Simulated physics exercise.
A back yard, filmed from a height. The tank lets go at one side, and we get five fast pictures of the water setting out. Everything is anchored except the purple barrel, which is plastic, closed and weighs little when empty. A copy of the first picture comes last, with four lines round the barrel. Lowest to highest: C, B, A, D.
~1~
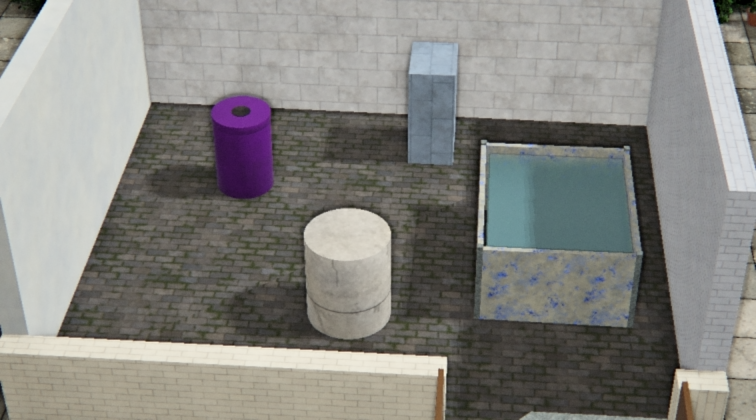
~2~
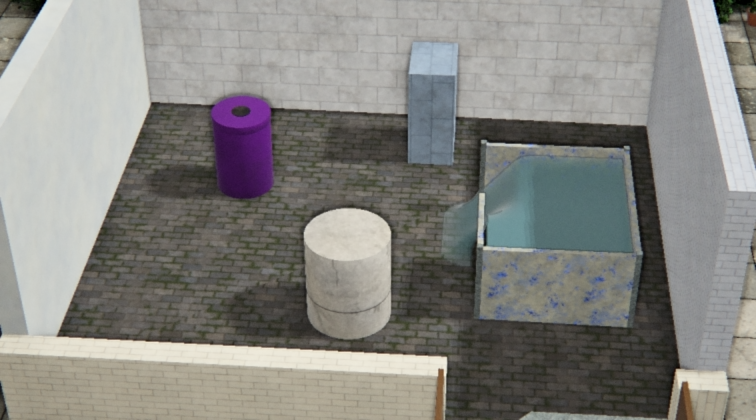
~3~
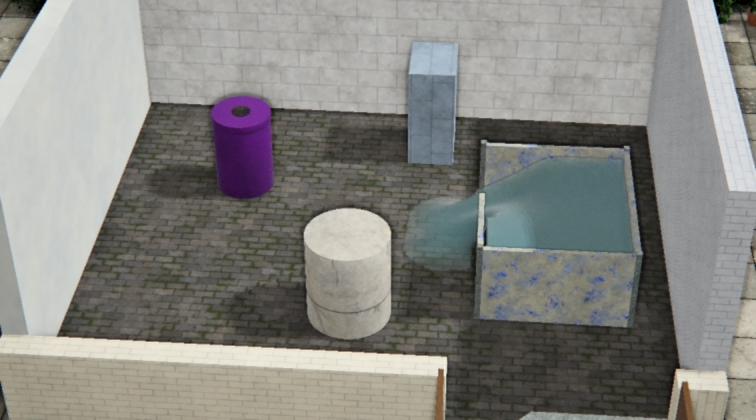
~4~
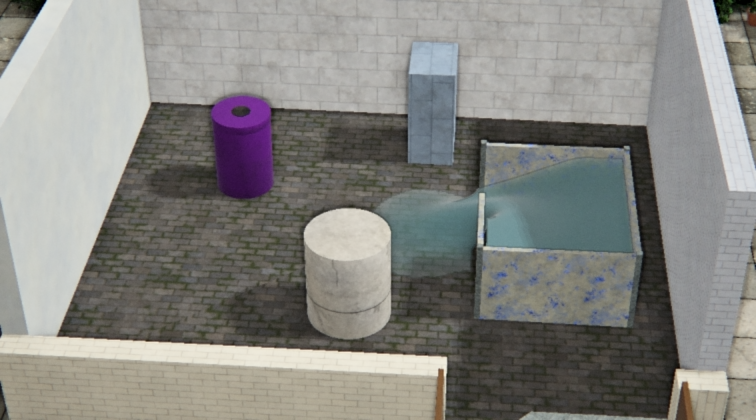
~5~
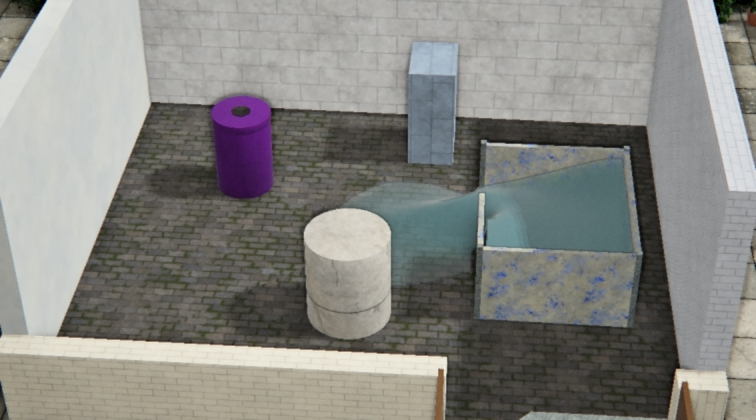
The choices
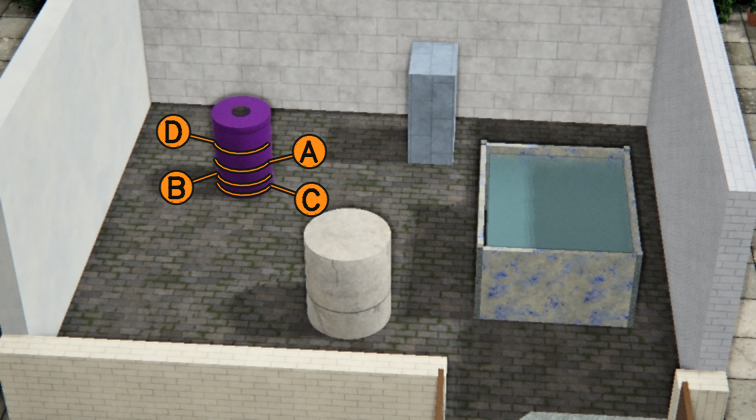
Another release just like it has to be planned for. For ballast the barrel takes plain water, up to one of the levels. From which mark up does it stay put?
Take A.
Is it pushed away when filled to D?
No, not at all.
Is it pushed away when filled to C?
Yes, it does.
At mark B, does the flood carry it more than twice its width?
No.
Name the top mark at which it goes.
B it is.
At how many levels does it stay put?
Two.
On the marked copy, A at (239, 171); B at (240, 185); C at (241, 195); D at (237, 153); from the bottom up C, B, A, D.
If A is chosen, it does not move.
If B is chosen, it is pushed about half its own width away.
If C is chosen, it is pushed about twice its own width away.
If D is chosen, it does not move.
